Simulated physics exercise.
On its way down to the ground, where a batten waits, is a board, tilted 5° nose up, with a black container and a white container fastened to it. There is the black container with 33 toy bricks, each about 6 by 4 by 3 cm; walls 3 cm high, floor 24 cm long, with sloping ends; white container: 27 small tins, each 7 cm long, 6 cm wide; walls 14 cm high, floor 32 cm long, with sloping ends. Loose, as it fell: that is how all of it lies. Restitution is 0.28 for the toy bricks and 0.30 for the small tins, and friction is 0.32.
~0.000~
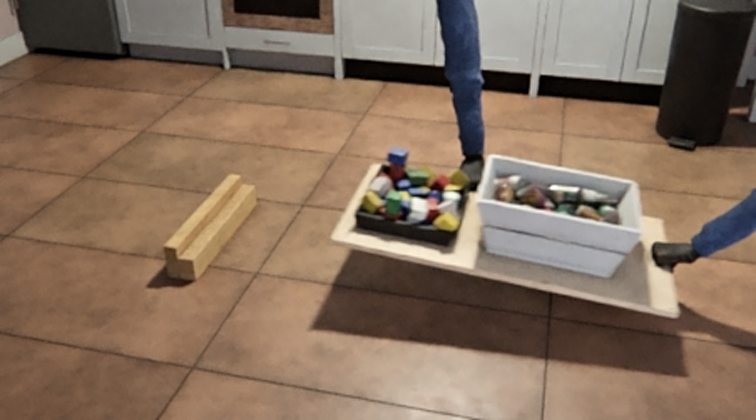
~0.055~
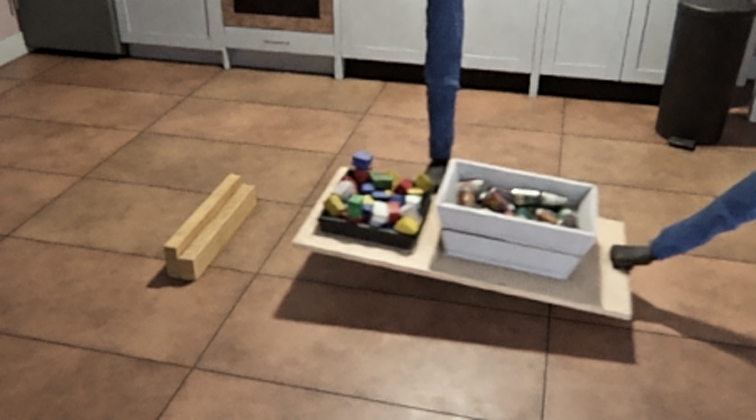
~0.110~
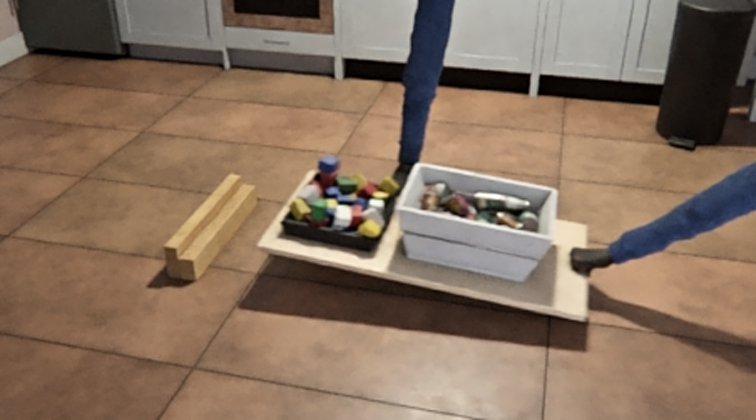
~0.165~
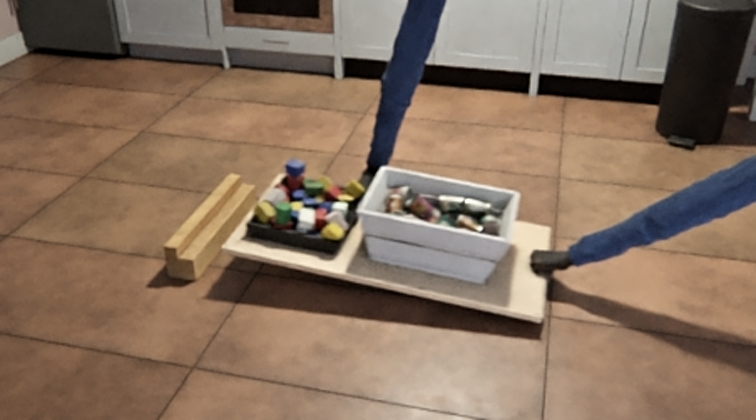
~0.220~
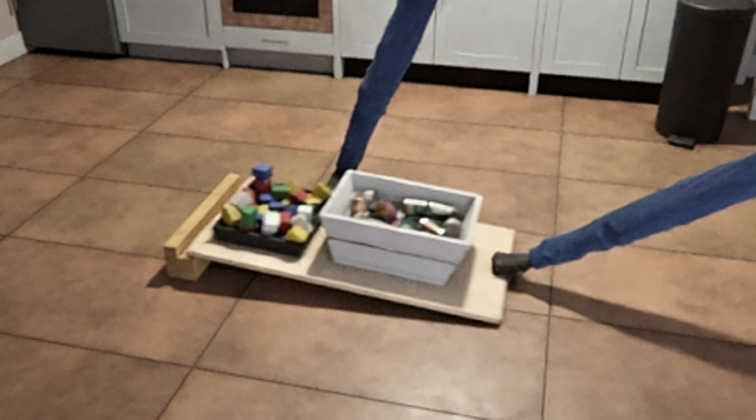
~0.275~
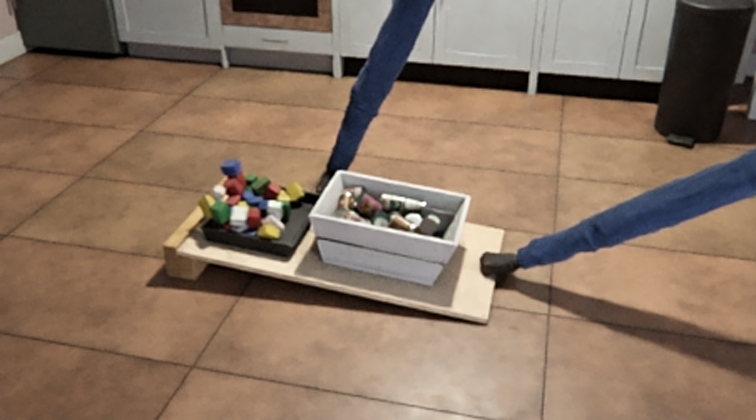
Two blue-sleeved arms lower a board carrying two filled containers leftward onto a wooden batten.
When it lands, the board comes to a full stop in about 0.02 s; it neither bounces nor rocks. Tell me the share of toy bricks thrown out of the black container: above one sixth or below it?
Watch, the losses will top one sixth.
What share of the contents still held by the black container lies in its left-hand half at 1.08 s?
About 60 per cent.
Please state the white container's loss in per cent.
White container 0 per cent.
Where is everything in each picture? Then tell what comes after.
In the first frame (places track the rim corner closest to us here), black container (452, 233); white container (639, 231); 50 cm to go; all still inside.
In the second frame, black container (412, 236); white container (593, 234); 38 cm to go.
In the third frame, black container (374, 239); white container (549, 238); 27 cm to go.
In the fourth frame, black container (337, 242); white container (507, 240); 15 cm to go.
In the fifth frame, black container (301, 244); white container (465, 243); 3 cm to go.
In the sixth frame, black container (290, 245); white container (453, 243); landed; 2 out, the lowest brick at (217, 195).
After 0.31 s, the black container is down by 4 of 33 and the white container has all 27.
After 0.43 s, the black container is down by 9 of 33 and the white container has all 27.
After 0.65 s, the black container is down by 11 of 33 and the white container has all 27.
Outcome (at 1.08 s), the black container is down by 11 of 33 and the white container has all 27. Asked share, 11 of 33, 33 per cent.
